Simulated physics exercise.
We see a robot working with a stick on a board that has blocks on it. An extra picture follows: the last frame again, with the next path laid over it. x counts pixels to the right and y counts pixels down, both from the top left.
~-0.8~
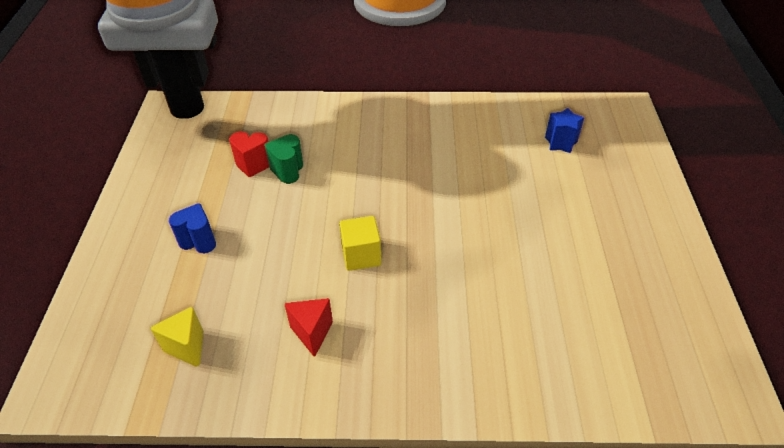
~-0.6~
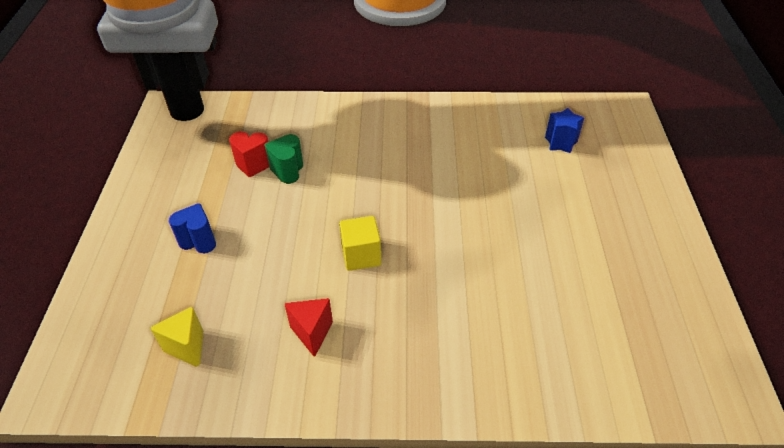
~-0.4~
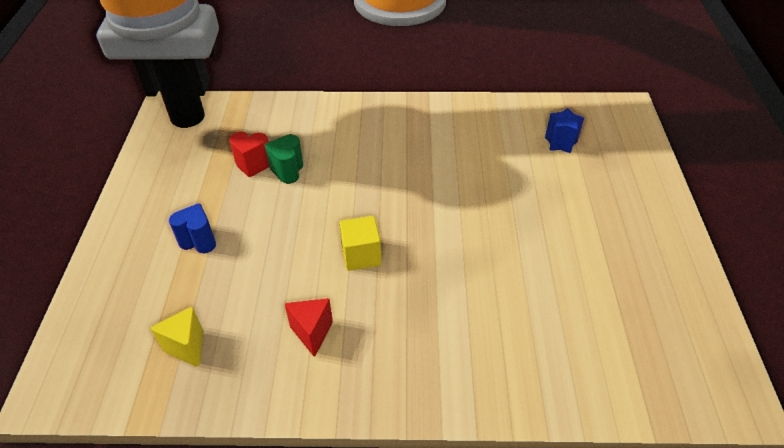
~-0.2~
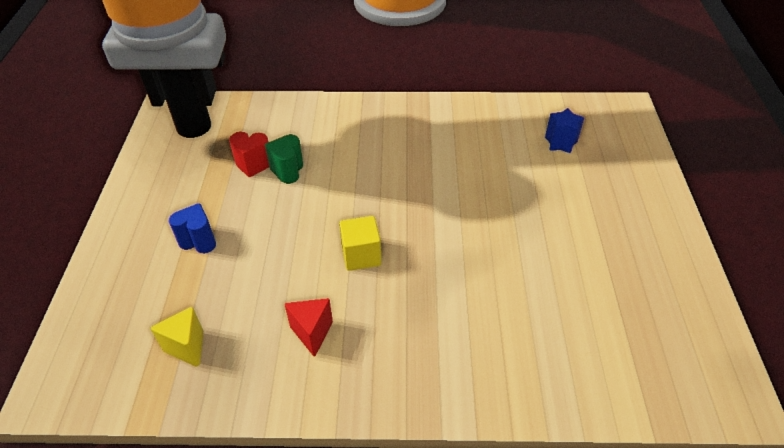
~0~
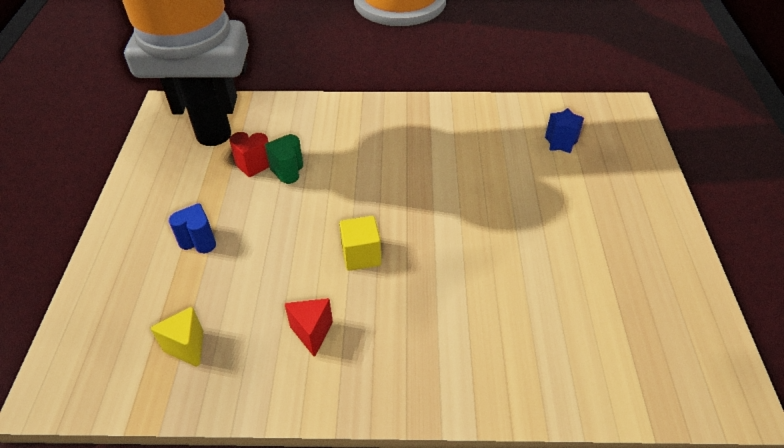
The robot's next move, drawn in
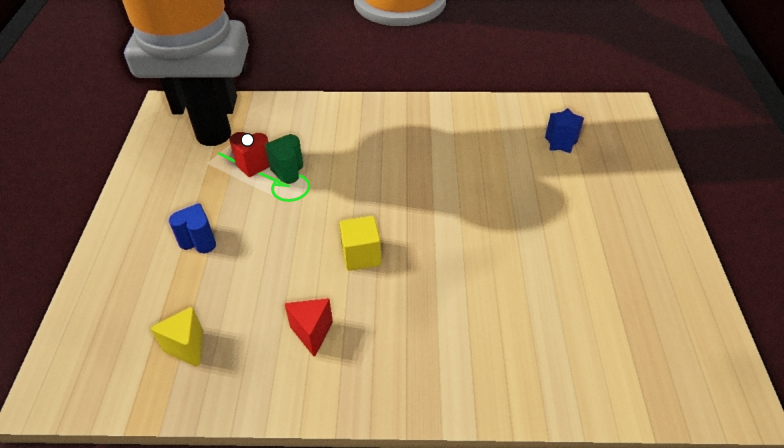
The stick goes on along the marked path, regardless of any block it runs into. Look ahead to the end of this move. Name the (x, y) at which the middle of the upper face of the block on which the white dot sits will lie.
Its top middle: (324, 160).
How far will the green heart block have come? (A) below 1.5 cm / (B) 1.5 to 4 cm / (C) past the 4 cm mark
C (past the 4 cm mark)
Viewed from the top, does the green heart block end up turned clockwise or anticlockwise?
Viewed from above: Anti-clockwise.
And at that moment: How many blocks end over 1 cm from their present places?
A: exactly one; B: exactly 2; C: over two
The answer is B.
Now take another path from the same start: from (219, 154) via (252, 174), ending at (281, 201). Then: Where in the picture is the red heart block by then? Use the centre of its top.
The middle of its top is at (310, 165).
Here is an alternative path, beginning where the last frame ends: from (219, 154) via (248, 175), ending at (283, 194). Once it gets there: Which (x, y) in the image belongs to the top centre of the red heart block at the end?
I'd expect the centre of its top face to be at (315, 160).
The line goes from (219, 154) to (291, 187); the dot is on the red heart block.
The first path, step by step. One third of the way, stick at (238, 147); red heart block at (272, 146), turned 20° anticlockwise; green heart block at (299, 152), turned 25° anticlockwise.
Two thirds of the way, stick at (262, 158); red heart block at (298, 153), turned 35° anticlockwise; green heart block at (327, 155), turned 40° anticlockwise.
At the end, stick at (287, 169); red heart block at (324, 160), turned 55° anticlockwise; green heart block at (353, 154), turned 65° anticlockwise.
